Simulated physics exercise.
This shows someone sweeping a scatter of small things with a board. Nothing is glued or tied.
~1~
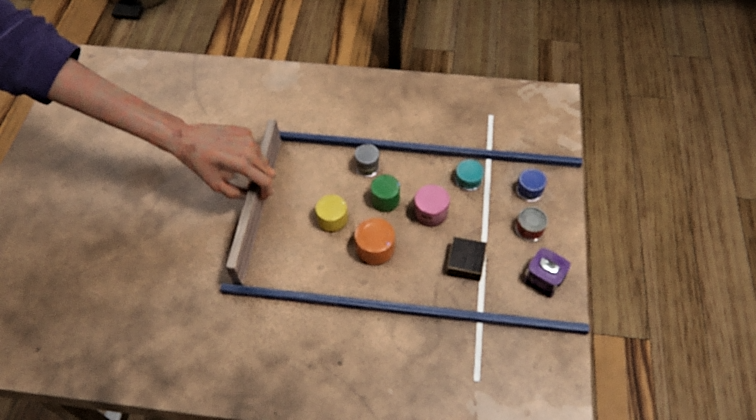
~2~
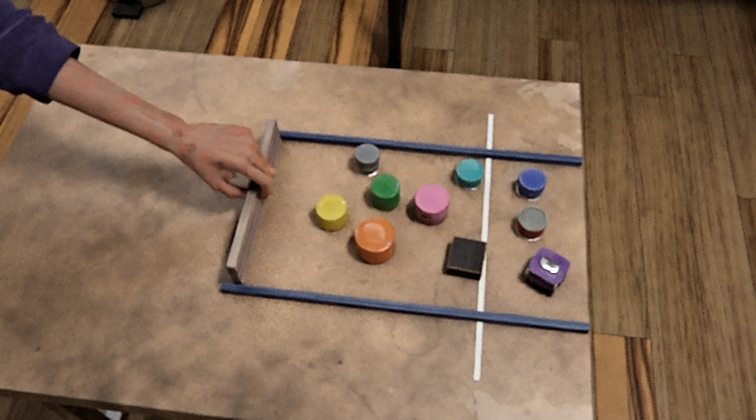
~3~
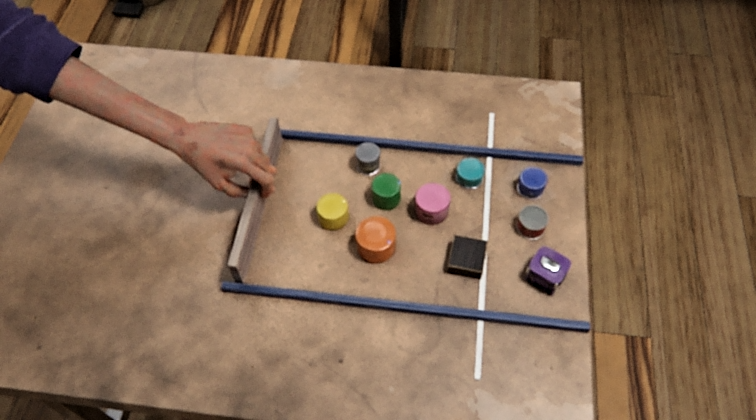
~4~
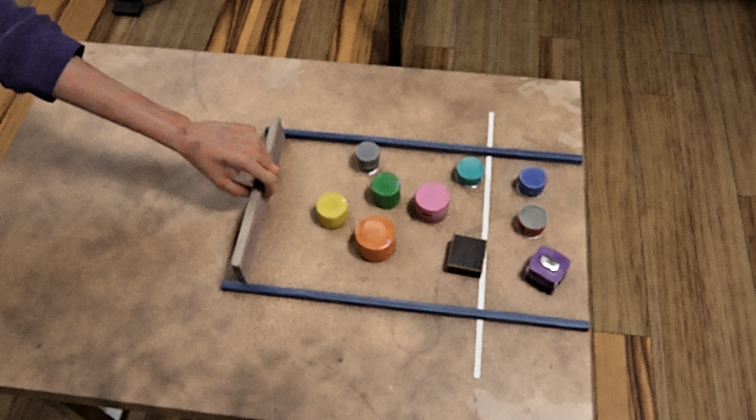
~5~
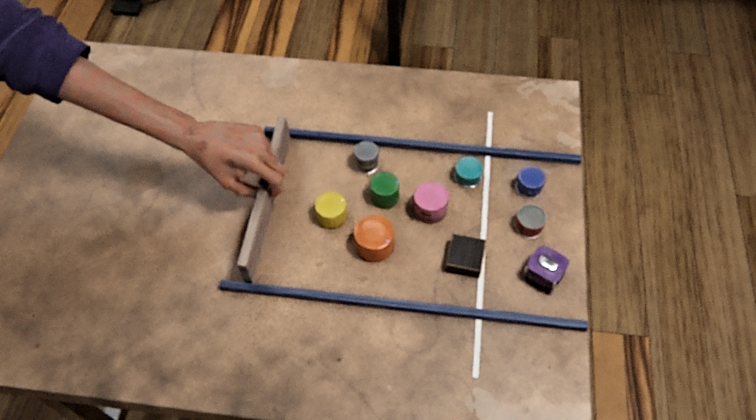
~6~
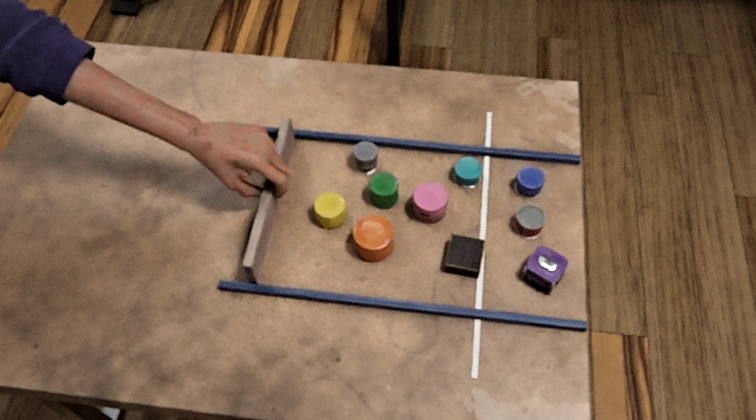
On a tabletop between two blue strips, a hand held a grey board upright and slid it slightly to the right, toward a scatter of colourful lids and small containers that stayed where they were.
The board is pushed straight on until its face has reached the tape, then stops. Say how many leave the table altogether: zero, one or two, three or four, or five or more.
In the end the number that fall off is zero.
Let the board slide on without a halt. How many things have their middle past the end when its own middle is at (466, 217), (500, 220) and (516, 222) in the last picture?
Place by place, 0, 1 and 1.
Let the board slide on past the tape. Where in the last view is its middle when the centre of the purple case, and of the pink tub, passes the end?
At (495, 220) for the purple case; at (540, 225) for the pink tub.
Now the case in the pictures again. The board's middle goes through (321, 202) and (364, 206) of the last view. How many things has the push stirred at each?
At the one place 1, at the other 4.
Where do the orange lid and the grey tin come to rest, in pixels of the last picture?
About (502, 254), and the other about (499, 170).
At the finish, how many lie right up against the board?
4 of them.
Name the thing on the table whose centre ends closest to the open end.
The purple case ends nearest.
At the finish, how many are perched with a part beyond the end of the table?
It comes to 1.
Soon after, none off yet; purple case at rest near (545, 269); red tin at rest near (530, 222); blue tin at rest near (530, 183).
In the end, the number that fall off is zero.
